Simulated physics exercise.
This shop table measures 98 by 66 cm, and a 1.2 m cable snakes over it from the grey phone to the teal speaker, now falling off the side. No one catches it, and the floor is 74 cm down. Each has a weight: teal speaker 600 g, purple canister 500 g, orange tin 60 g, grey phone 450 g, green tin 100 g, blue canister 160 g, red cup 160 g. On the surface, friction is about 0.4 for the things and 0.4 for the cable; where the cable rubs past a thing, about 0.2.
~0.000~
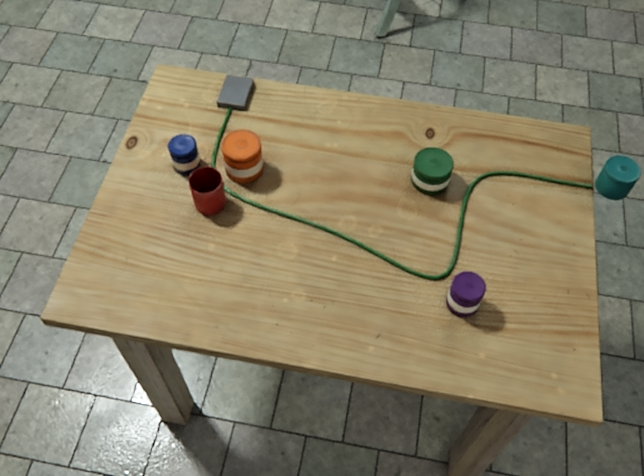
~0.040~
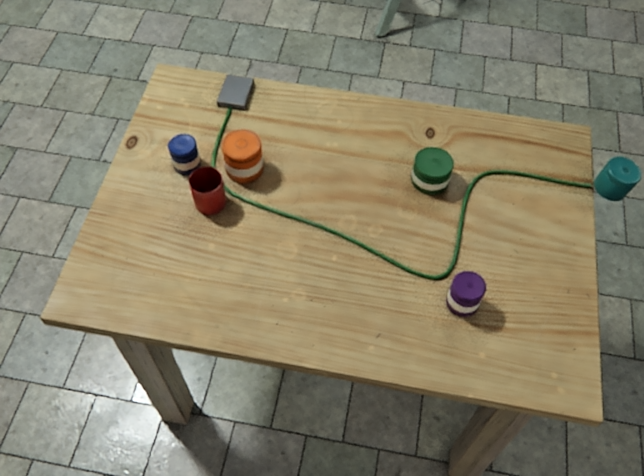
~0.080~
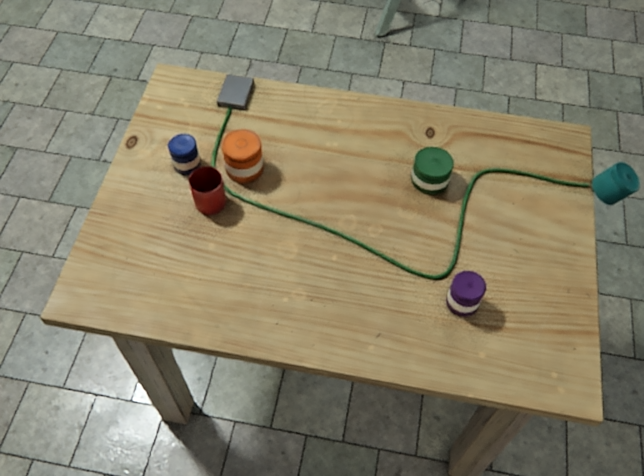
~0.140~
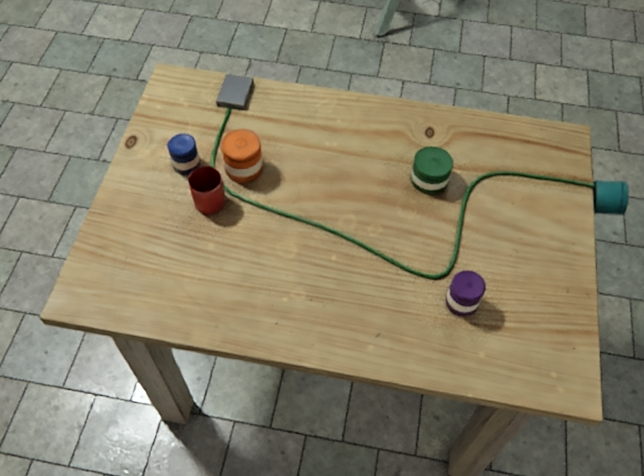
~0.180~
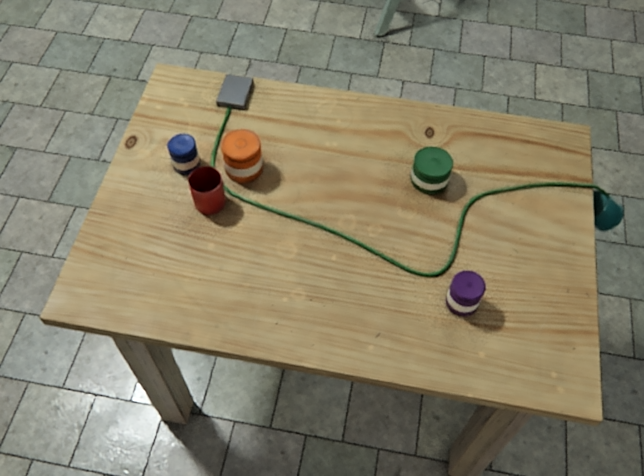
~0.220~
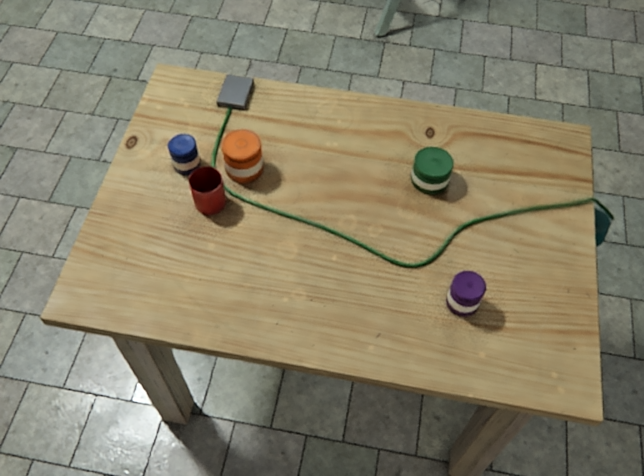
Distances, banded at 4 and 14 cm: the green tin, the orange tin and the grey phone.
In the end the green tin comes to rest far off; the orange tin comes to rest far off; the grey phone comes to rest far off.
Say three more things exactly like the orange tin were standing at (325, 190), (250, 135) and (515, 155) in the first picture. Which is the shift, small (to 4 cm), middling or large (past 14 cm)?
In turn, the three show a lot of movement, a lot of movement and only a little movement.
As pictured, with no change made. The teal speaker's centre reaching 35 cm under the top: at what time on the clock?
About: 0.34 s.
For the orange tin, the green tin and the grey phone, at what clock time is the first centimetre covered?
The orange tin gets there at 0.28 s, the green tin at 0.36 s and the grey phone at 0.40 s.
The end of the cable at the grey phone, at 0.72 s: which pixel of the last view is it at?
(357, 124), roughly.
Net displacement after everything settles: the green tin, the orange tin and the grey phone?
Green tin off the top, orange tin off the top, grey phone 30 cm.
After 0.5 s, the cable's tail end at (277, 106); orange tin on its side, 32 cm off its start, green tin 9 cm off its start, grey phone 5 cm off its start.
After 0.7 s, the cable's tail end at (357, 124); orange tin over the edge, green tin over the edge, grey phone 25 cm off its start.
After 1.0 s, the cable's tail end at (377, 140); orange tin over the edge, green tin over the edge, grey phone 29 cm off its start at (356, 134).
After 1.2 s, the cable's tail end at (377, 140); orange tin over the edge, green tin over the edge, grey phone 29 cm off its start.
After 2.4 s, the cable's tail end at (377, 140); orange tin over the edge, green tin over the edge, grey phone 29 cm off its start at (356, 134), teal speaker over the edge.
